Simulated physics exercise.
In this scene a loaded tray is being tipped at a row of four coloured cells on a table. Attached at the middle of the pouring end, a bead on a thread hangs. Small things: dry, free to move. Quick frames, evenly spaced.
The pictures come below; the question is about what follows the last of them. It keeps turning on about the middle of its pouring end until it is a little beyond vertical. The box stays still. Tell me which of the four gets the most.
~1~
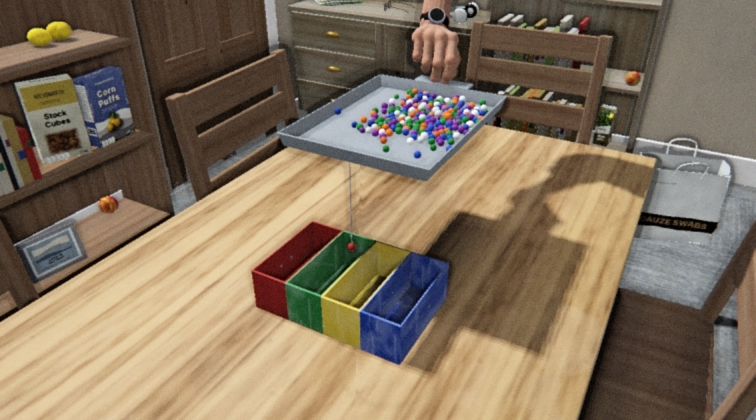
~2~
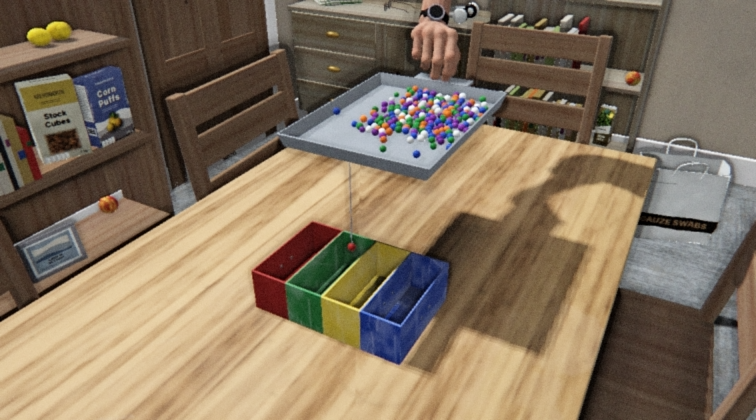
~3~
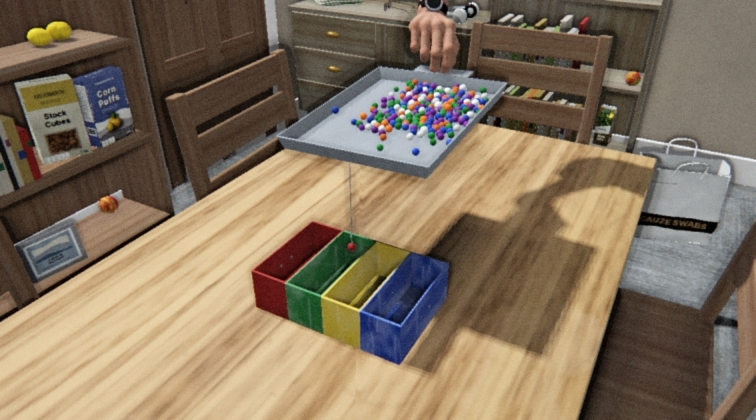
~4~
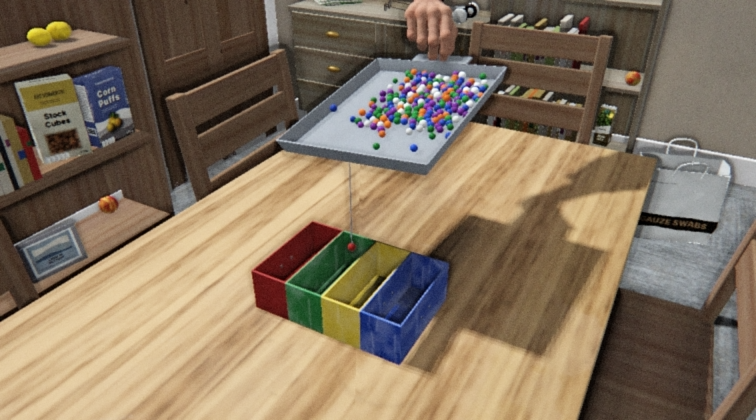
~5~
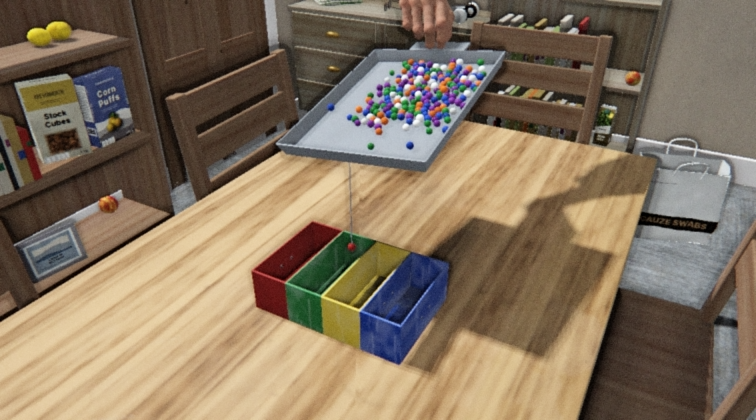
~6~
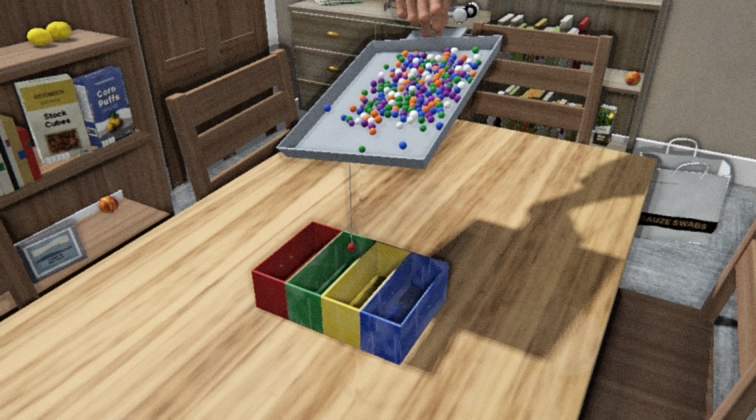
The red cell gets the most.
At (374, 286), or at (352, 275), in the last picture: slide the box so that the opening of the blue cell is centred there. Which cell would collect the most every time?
The red one, then the green cell.
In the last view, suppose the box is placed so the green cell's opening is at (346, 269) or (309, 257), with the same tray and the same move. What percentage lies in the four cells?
Roughly 10 per cent the first time and 80 per cent the second.
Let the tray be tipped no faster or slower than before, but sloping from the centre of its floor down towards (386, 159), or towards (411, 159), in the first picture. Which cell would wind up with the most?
Well, with the first heading it's that blue cell, and with the second it's the blue cell.
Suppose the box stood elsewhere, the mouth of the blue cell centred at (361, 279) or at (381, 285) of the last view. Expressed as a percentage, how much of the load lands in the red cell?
50 %, then 60 %.
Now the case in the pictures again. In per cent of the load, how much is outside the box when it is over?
I'd put it close to 70 per cent.
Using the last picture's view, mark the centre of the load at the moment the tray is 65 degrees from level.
Centre estimate: (285, 190).
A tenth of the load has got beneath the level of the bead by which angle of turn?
I'd say it is tilted about 60°.
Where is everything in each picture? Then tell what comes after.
The first picture shows corners of the pouring end near (283, 132) and (427, 166), level; middle of the load near (430, 118), round plastic beads; bead on its thread near (352, 247); red cell near (270, 292); green cell near (305, 305); yellow cell near (341, 319); blue cell near (380, 334).
The second picture shows corners of the pouring end near (283, 133) and (427, 166), level; middle of the load near (430, 116).
The third picture shows corners of the pouring end near (283, 135) and (426, 164), tipped barely, lowest at the left corner; middle of the load near (429, 110).
The fourth picture shows corners of the pouring end near (282, 138) and (425, 161), tipped a little, lowest at the left corner; middle of the load near (428, 102).
The fifth picture shows corners of the pouring end near (282, 142) and (423, 158), tipped a little, lowest at the left corner; middle of the load near (426, 94).
The sixth picture shows corners of the pouring end near (282, 145) and (421, 156), tipped clearly, lowest at the left corner; middle of the load near (420, 87), all but a few on the move; red cell near (270, 292); green cell near (305, 305); yellow cell near (341, 319); blue cell near (380, 334).
Shortly afterwards, tray tipped steeply; near half on the tray; a little in the red cell; near half falling or outside the box.
Next, tray tipped past a quarter turn; only a few on the tray; near a third in the red cell; near two thirds falling or outside the box.
Some moments later, tray tipped past a quarter turn; near a third in the red cell; near two thirds falling or outside the box.
In the end, tray tipped past a quarter turn; near a third in the red cell; none at all in the blue cell; none at all in the yellow cell; none at all in the green cell; near two thirds outside the box.
